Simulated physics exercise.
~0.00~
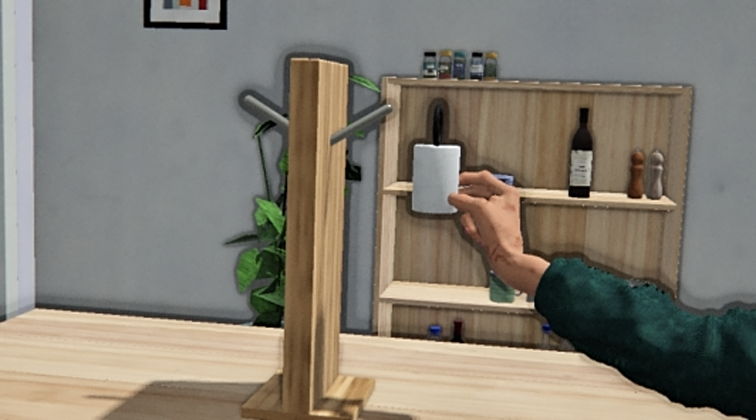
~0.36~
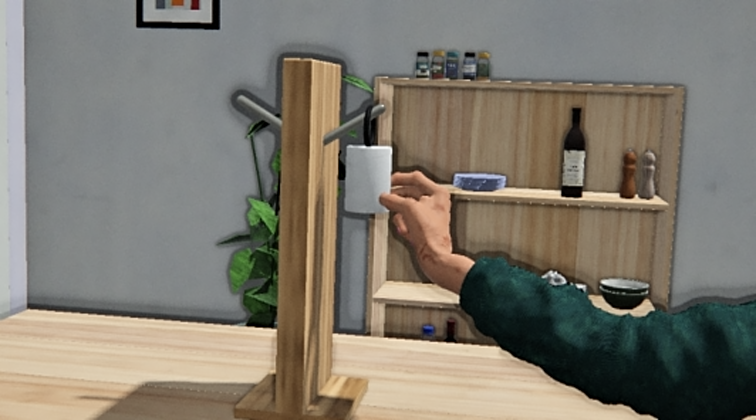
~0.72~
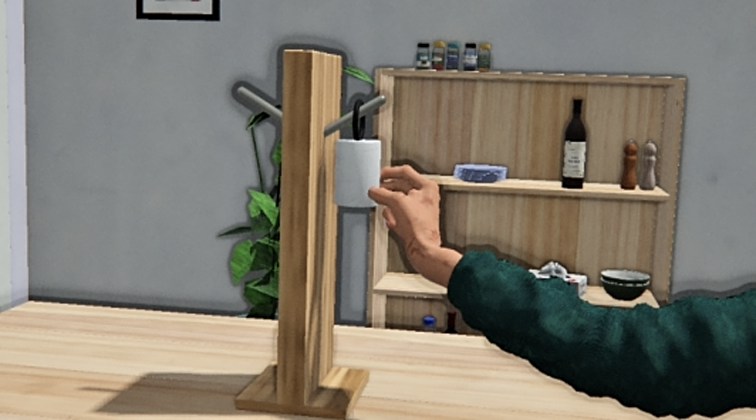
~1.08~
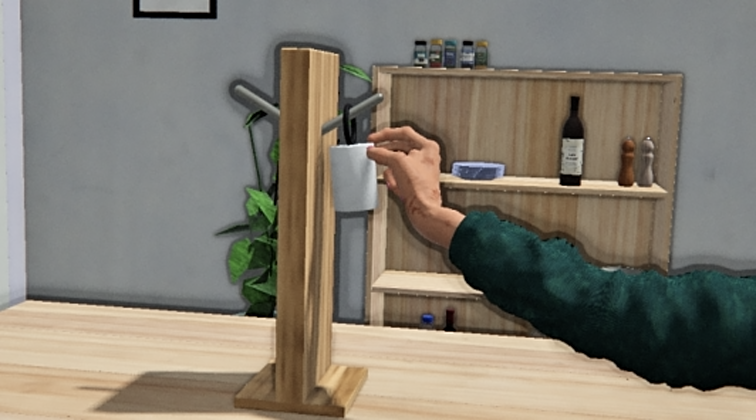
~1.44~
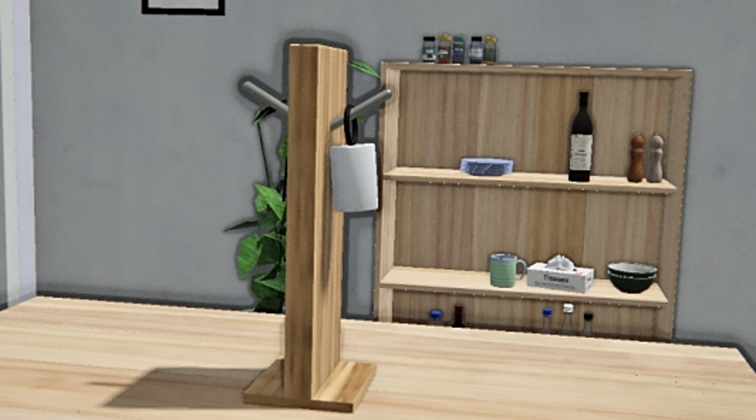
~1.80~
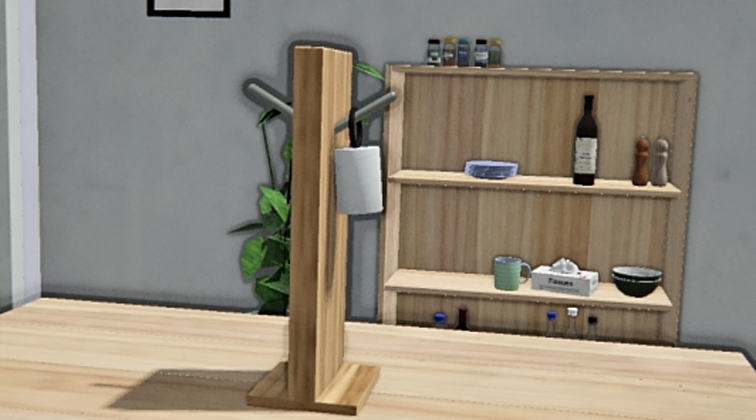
A hand in a dark green sleeve carried a white, cup-like holder by its black loop leftward to a wooden peg stand, hooked it over the right peg, then let go and withdrew, leaving it hanging there.
